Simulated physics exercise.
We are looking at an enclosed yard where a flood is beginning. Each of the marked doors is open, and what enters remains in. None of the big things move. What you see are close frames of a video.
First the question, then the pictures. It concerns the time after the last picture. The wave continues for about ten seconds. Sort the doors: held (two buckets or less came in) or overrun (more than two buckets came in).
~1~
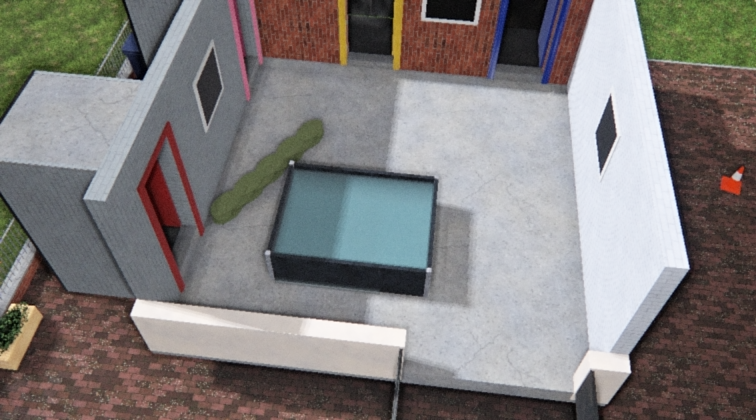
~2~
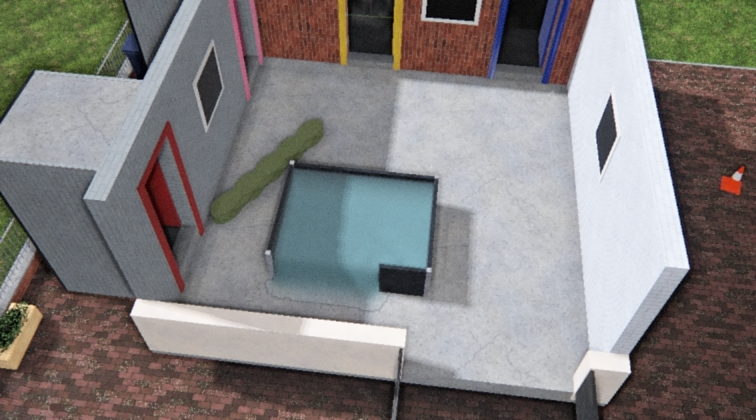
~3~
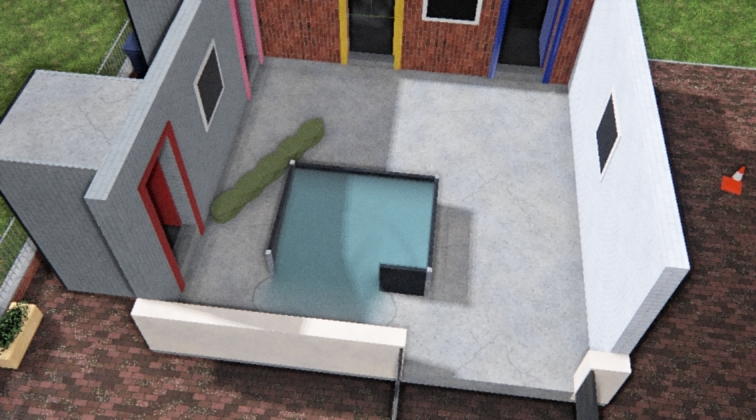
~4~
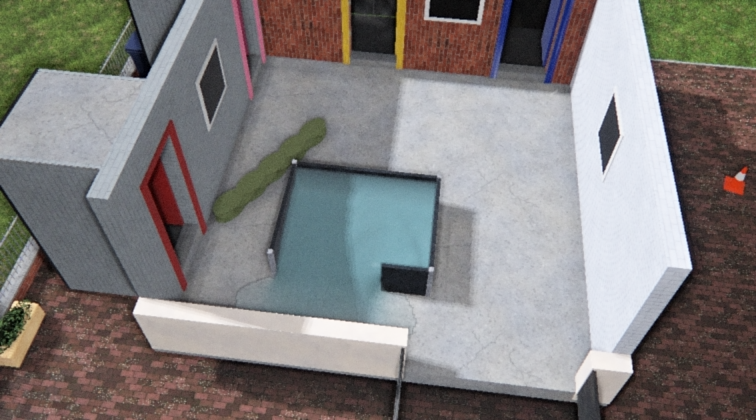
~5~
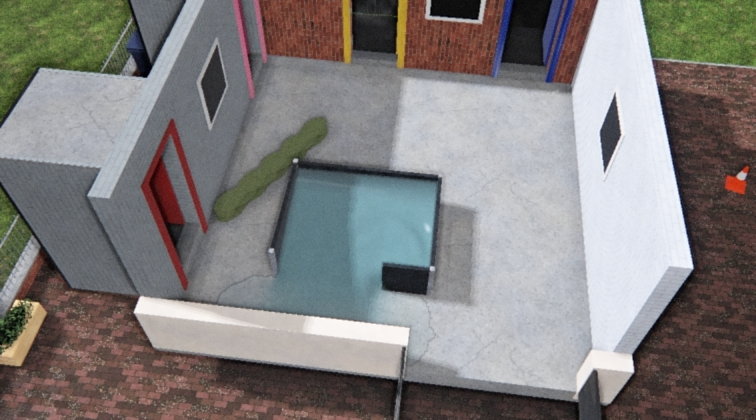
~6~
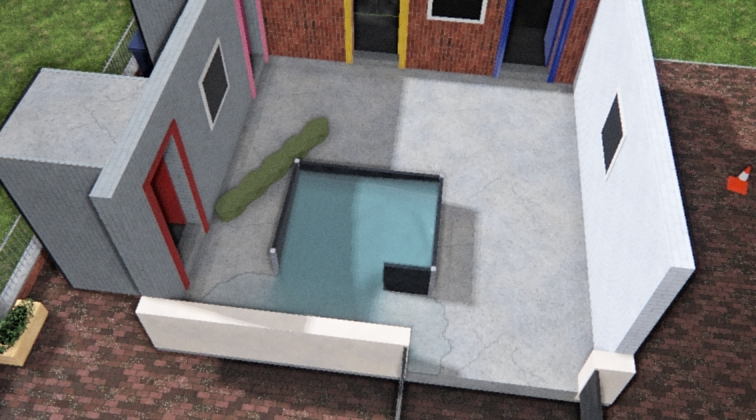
Sorted: Red door held, pink door held, blue door held, yellow door held.
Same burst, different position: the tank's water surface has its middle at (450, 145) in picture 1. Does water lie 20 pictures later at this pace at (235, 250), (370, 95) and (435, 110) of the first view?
Soaked, parched, parched.
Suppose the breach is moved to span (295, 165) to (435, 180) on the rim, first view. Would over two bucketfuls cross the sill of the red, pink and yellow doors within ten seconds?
In that case the red door undershoots, while the pink door undershoots and the yellow door overshoots.
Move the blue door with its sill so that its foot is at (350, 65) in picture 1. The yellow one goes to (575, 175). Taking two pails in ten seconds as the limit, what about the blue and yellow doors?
Taking them in turn, the blue misses the threshold and the yellow misses the threshold.
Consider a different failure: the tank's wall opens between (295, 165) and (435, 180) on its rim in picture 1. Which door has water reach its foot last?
You want the red door.
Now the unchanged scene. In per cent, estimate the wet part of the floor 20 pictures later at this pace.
I'd say close to 45 per cent.
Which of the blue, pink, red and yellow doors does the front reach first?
I'd go with the red one.
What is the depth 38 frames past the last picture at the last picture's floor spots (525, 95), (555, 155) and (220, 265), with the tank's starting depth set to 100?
About 8, 4, 25 %.
A moment on, water covers 15 % of the floor; the red door not reached, the pink door not reached, the blue door not reached, the yellow door not reached.
Next, water covers 30 % of the floor; the red door wet at the sill, nothing in, the pink door not reached, the blue door not reached, the yellow door not reached.
Then, water covers 45 % of the floor; the red door under two buckets in, the pink door wet at the sill, nothing in, the blue door not reached, the yellow door not reached.
Later, water covers 75 % of the floor; the red door under two buckets in, the pink door wet at the sill, nothing in, the blue door wet at the sill, nothing in, the yellow door wet at the sill, nothing in.
In the end, water covers 80 % of the floor; the red door under two buckets in, the pink door wet at the sill, nothing in, the blue door wet at the sill, nothing in, the yellow door wet at the sill, nothing in.
